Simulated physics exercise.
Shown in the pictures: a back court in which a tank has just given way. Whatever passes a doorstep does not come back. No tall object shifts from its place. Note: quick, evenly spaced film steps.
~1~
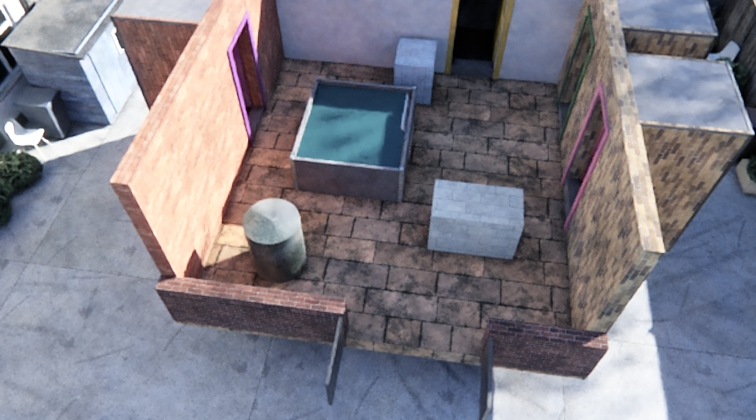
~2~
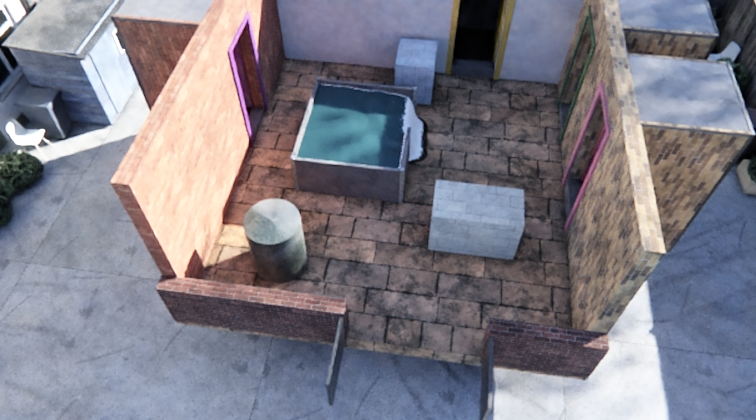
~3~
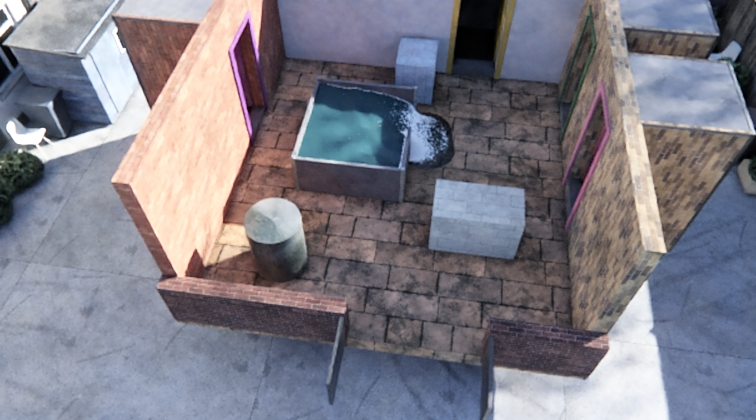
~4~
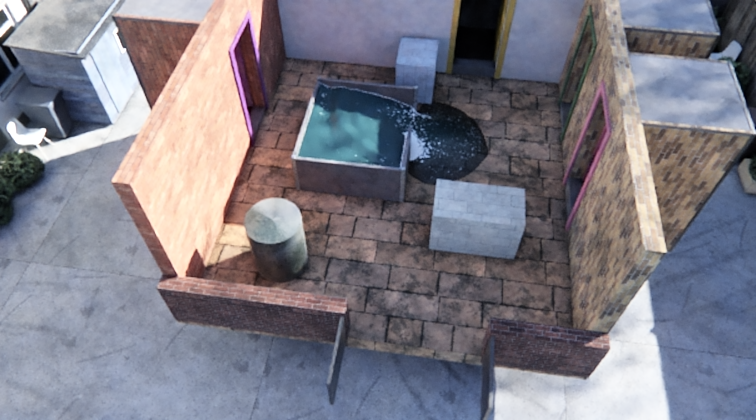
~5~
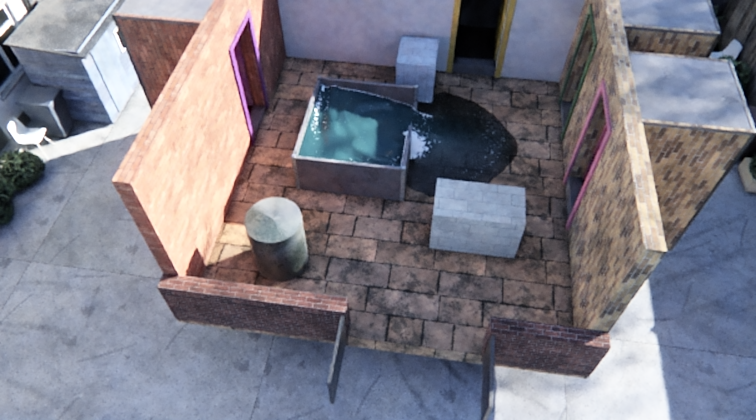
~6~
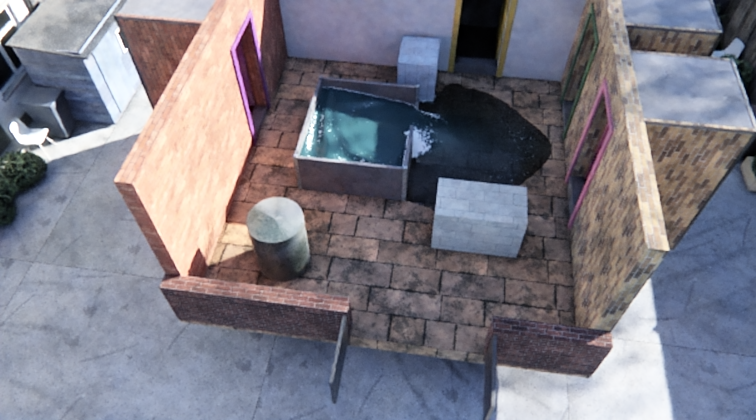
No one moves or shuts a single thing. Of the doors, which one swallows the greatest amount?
The green door swallows the most.
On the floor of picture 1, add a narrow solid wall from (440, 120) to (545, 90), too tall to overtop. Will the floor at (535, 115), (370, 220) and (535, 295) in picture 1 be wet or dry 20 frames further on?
Spot by spot, my read is reached by the flood, then still bare, then reached by the flood.
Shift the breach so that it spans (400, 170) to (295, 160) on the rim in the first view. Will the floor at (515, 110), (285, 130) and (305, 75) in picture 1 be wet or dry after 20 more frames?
Listed as asked, the three spots end up still bare, wetted and still bare.
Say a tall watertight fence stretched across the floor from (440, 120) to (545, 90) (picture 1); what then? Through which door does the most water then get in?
The green-painted one.
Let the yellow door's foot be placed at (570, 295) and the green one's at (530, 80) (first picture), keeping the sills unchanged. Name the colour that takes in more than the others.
Looks like it's the door marked green.
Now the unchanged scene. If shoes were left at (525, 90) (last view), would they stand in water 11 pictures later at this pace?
At that place: Flooded.
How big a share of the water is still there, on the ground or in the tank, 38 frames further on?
90 in a hundred.
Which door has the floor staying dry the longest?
That'd be the purple-painted one, I reckon.
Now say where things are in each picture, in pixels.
In the first picture, still water in the tank at (357, 125).
In the second picture, water pours out at (409, 131) and has run to (416, 160).
In the third picture, the front is at a hidden place, out from the gap at (410, 131).
In the fourth picture, water pours out at (410, 131) and has run to (482, 154).
In the fifth picture, the front is at (511, 142), out from the gap at (411, 130).
In the sixth picture, the front is at (545, 143), out from the gap at (412, 129).
A moment on, water covers 30 % of the floor; yellow door wet at the sill, nothing in, green door some in, purple door not reached, pink door wet at the sill, nothing in.
Next, water covers 35 % of the floor; yellow door wet at the sill, nothing in, green door a lot in, purple door not reached, pink door wet at the sill, nothing in.
Then, water covers 45 % of the floor; yellow door wet at the sill, nothing in, green door a lot in, purple door not reached, pink door wet at the sill, nothing in.
Later, water covers 70 % of the floor; yellow door wet at the sill, nothing in, green door a lot in, purple door not reached, pink door a trickle in.
In the end, water covers 95 % of the floor; yellow door wet at the sill, nothing in, green door a lot in, purple door wet at the sill, nothing in, pink door a trickle in; the green door has let in the most.
